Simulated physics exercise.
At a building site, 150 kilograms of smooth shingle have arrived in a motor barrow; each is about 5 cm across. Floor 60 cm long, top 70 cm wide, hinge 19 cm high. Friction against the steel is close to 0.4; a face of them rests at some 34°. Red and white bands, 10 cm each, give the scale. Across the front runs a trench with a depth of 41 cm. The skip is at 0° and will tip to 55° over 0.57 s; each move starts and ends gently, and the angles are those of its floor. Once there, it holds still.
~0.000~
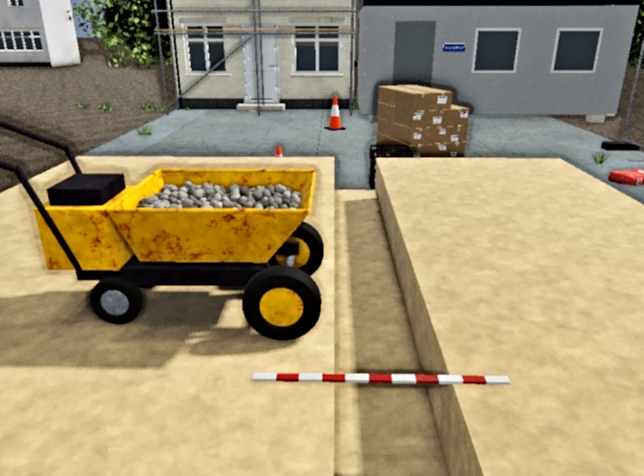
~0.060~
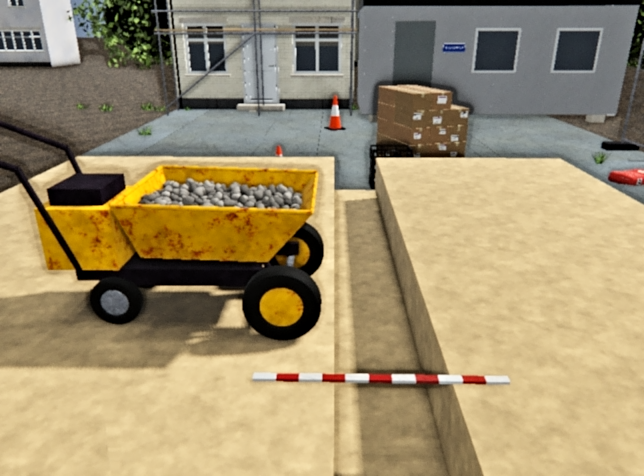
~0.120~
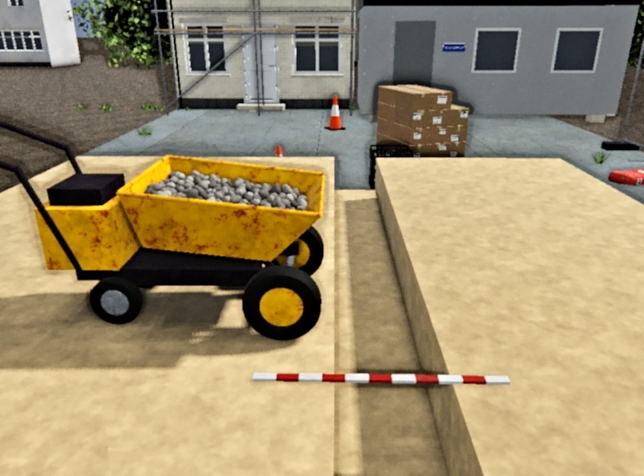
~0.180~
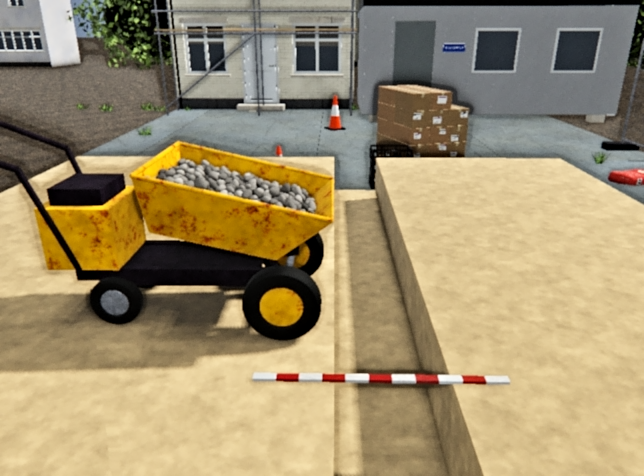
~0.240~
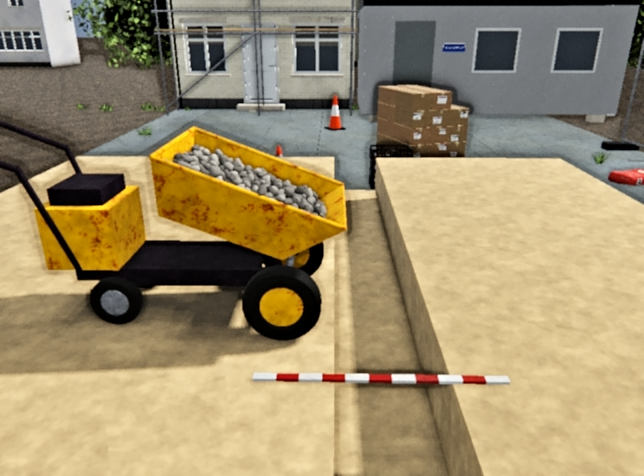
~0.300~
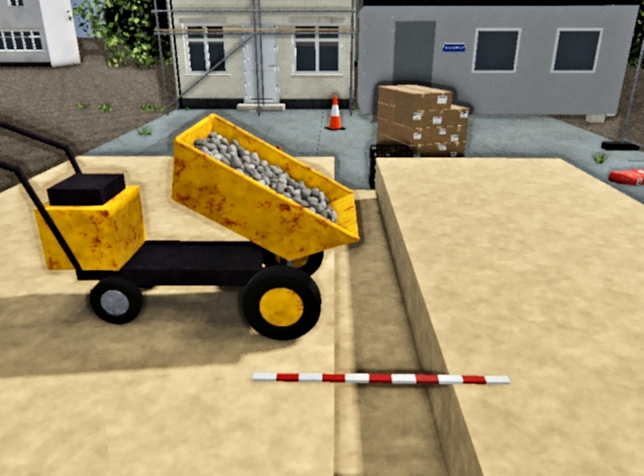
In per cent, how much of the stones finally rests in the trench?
Roughly 41 per cent of them.
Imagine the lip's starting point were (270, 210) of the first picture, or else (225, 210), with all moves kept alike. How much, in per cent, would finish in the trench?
Near 65 then near 70 percent.
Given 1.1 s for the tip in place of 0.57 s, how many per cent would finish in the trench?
Something close to 55 per cent.
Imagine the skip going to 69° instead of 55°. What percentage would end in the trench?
About 40%.
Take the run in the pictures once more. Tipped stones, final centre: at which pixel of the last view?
About (419, 353).
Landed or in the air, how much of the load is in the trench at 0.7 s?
Around 10 per cent of it.
After 0.4 s the floor is at 47°; 100 % in the skip; the foremost stones are at (356, 241).
After 0.7 s the floor is at 55°; 92 % in the skip, 8 % in the trench; the foremost stones are at (423, 288).
After 1.0 s the floor is at 55°; 46 % in the skip, 21 % in the trench, 33 % past the trench; the foremost stones are at (527, 304).
After 3.0 s the floor is at 55°; 23 % in the skip, 41 % in the trench, 36 % past the trench; the foremost stones are past the picture's edge.
